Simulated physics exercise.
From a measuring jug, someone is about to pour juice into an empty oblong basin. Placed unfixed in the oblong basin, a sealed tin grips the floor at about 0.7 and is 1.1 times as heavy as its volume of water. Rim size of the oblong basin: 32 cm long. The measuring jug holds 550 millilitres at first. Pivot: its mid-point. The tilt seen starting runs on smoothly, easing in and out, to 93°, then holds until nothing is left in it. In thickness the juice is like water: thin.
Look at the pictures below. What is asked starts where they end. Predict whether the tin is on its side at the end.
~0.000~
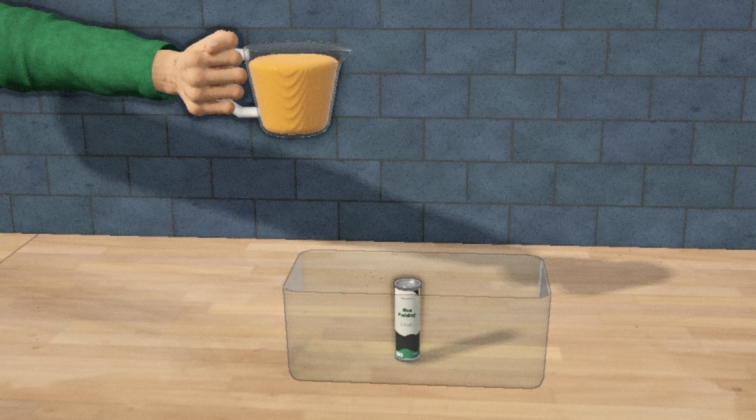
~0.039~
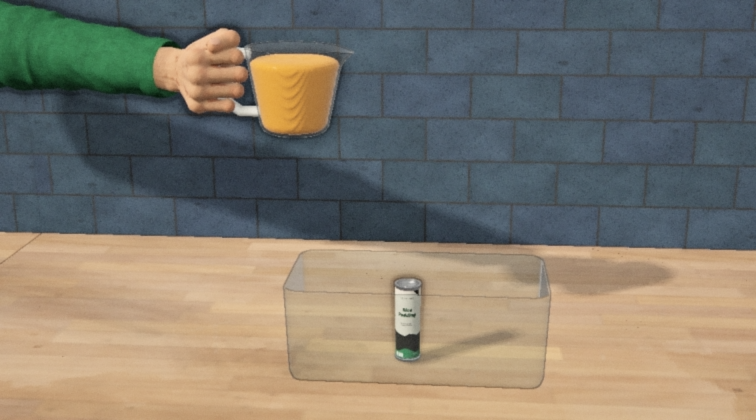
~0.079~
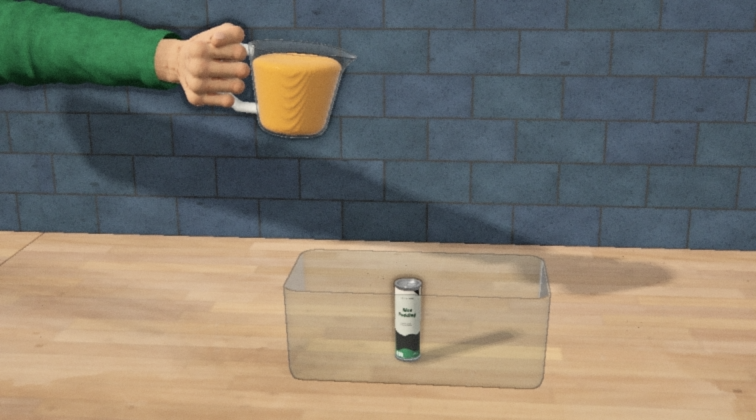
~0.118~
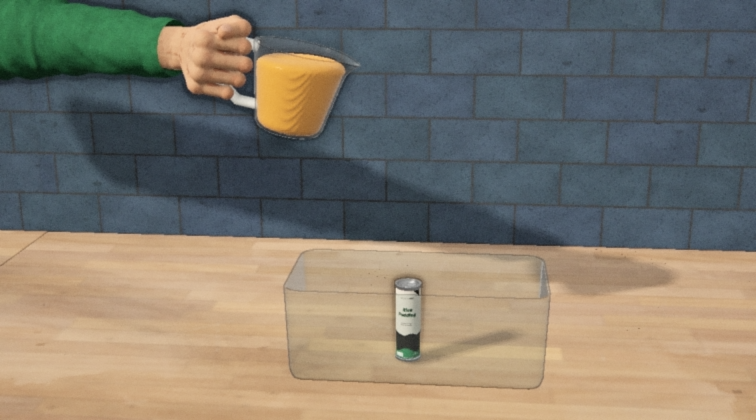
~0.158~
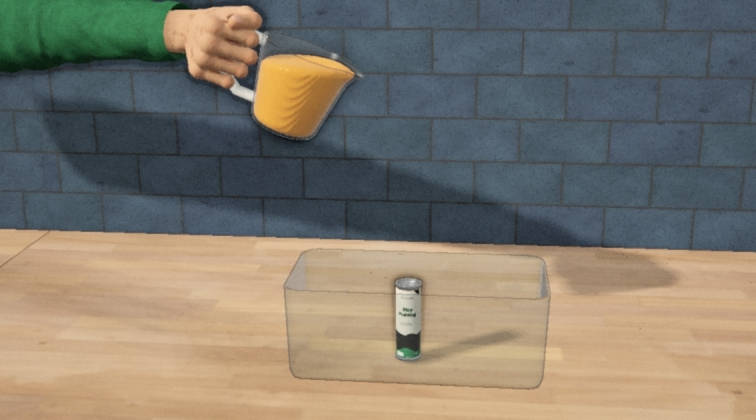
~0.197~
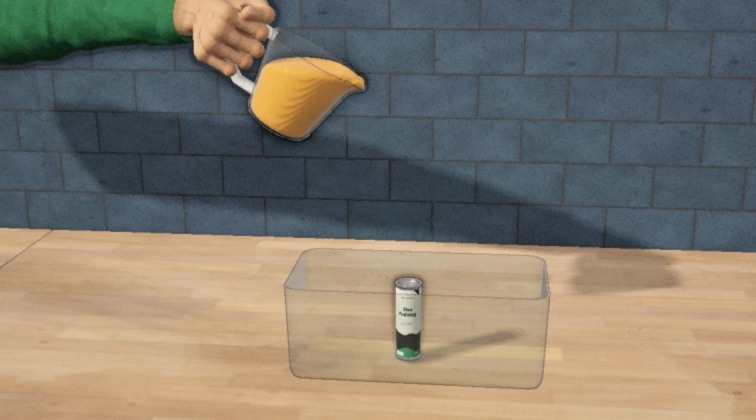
It stays on its base.
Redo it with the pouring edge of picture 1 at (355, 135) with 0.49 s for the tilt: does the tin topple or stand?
Then it goes over.
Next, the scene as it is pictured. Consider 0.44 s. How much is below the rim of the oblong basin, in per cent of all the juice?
I'd put it near 6 percent.
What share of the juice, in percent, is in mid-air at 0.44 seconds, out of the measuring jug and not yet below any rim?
Roughly 50 %.
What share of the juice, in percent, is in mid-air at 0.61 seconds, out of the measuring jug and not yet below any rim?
Airborne share: Near 26 %.
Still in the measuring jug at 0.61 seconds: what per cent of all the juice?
12 %.
Then, 0.44 s in, the tilt is 90° and 44 per cent is still to pour; the tin stands where it began.
Then, 0.61 s in, the tilt is 93° and 11 per cent is still to pour; the tin stands where it began.
Then, 0.79 s in, the tilt is 93° and 2 per cent is still to pour; the tin stands where it began.
Then, 0.99 s in, the tilt is 93° and 0 per cent is still to pour; the tin stands where it began.
Finally, the tin stands where it began.
